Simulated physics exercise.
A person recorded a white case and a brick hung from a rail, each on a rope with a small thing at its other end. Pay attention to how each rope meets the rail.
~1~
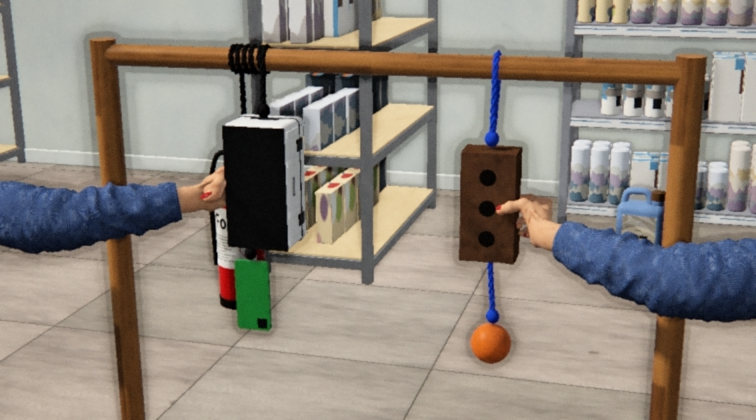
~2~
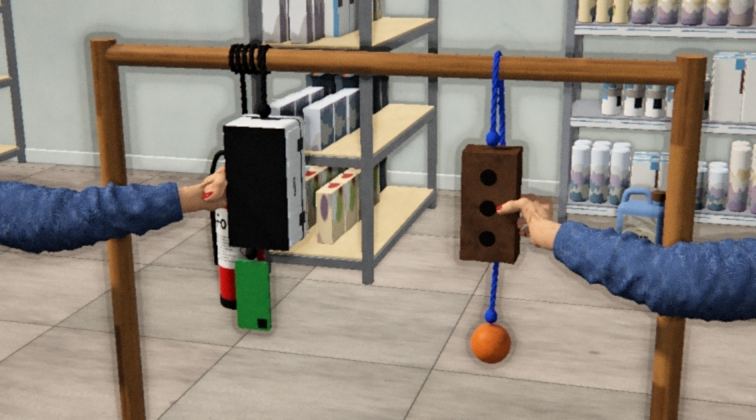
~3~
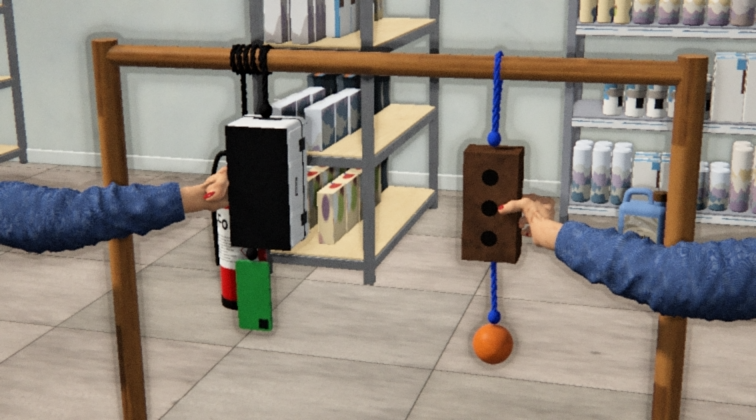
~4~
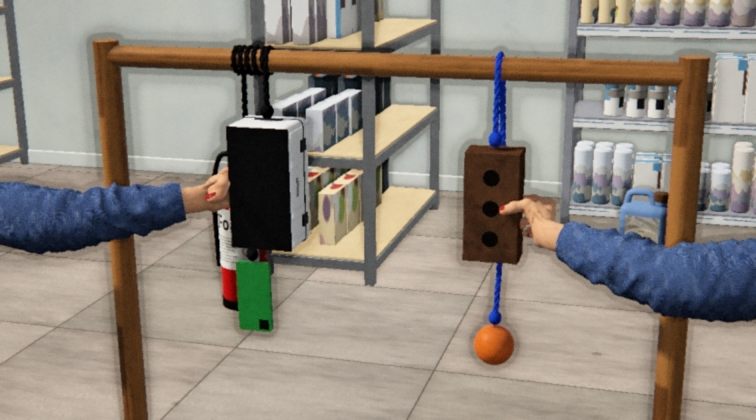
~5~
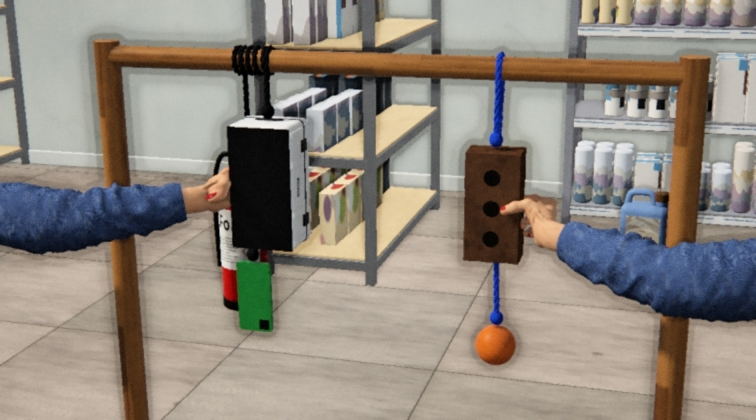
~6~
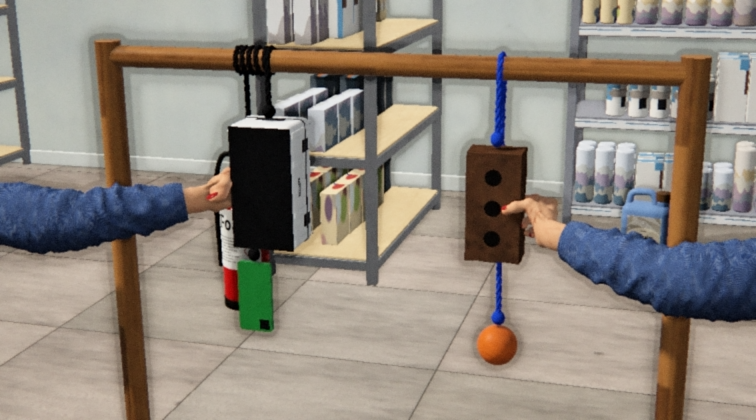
At first, two hands touch objects hanging from a wooden rail: a white and black case on the left, its dark rope wound several times round the rail, and a brick on a blue rope laid over it. Both stay almost still, as do the green phone and orange below.
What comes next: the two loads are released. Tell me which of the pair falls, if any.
The white case remains hanging. The brick moves down.
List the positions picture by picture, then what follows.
In the first frame, white case (266, 182); brick (490, 204); left phone (253, 295); right orange (491, 343).
In the second frame, white case (267, 182); brick (491, 204).
In the third frame, white case (269, 182); brick (493, 204).
In the fourth frame, white case (270, 183); brick (494, 204).
In the fifth frame, white case (271, 183); brick (495, 204).
In the sixth frame, white case (272, 183); brick (496, 204); left rope wound several times round the rail; right rope only laid over the rail.
Then, 0.34 s later than the last view, white case in the air near (271, 174); brick dropping near (494, 295).
Then, 0.66 s later than the last view, white case in the air near (269, 166); brick on the floor.
Then, 1.00 s later than the last view, white case in the air near (269, 173); brick on the floor.
Finally, white case in the air near (271, 177); brick on the floor. The white case keeps its height and the brick runs down to the floor.
